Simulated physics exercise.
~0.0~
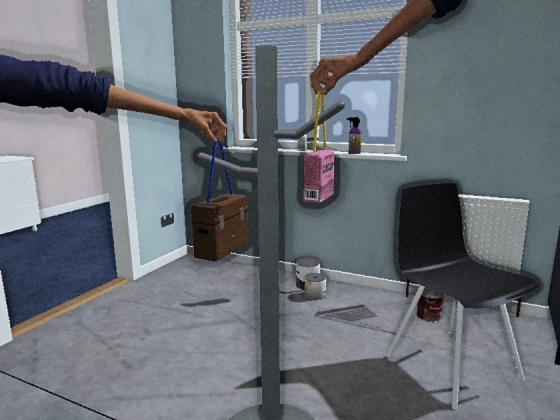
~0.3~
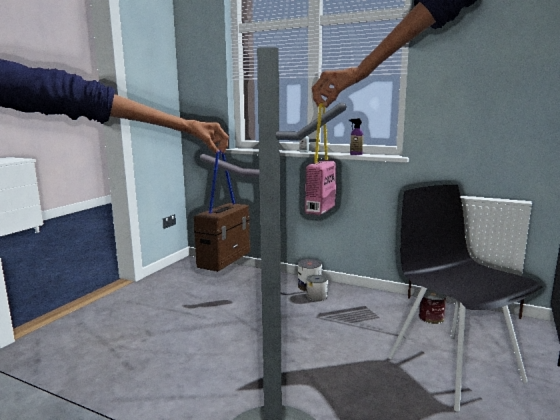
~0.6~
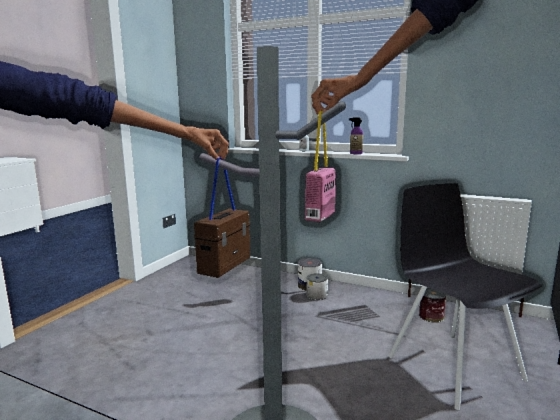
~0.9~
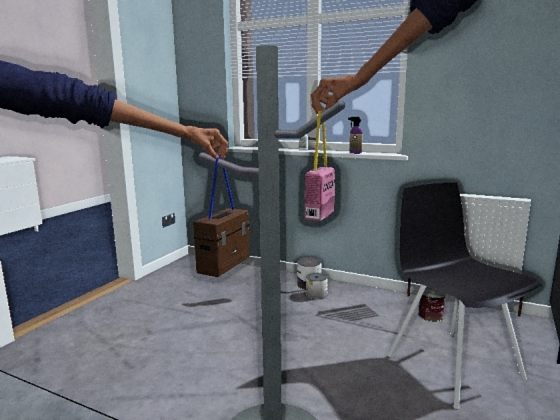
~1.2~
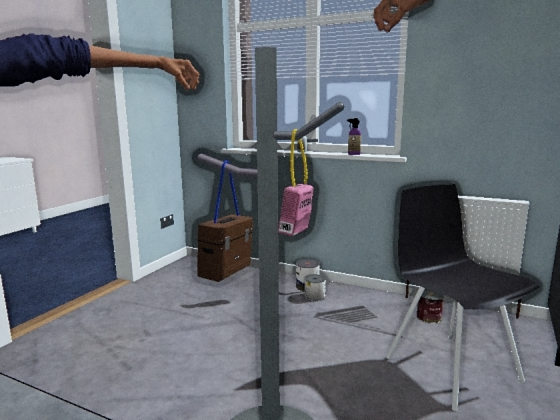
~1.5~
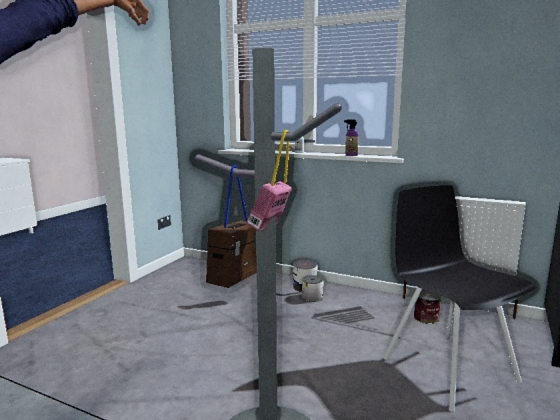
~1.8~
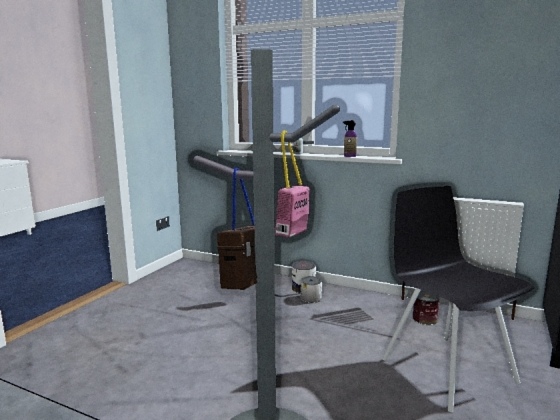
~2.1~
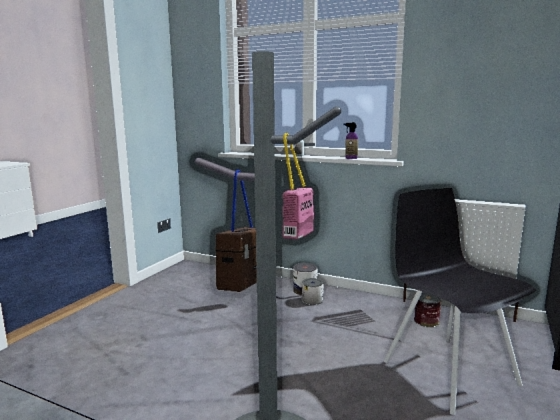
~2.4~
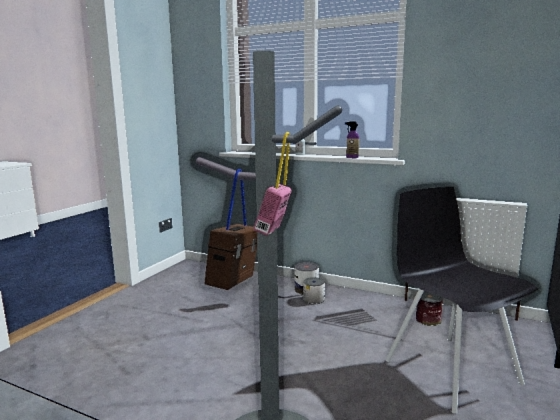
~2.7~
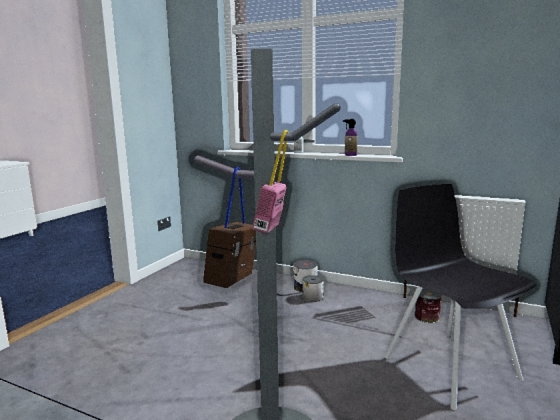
Two hands hang a brown case and a pink pouch on pegs, where both stay.
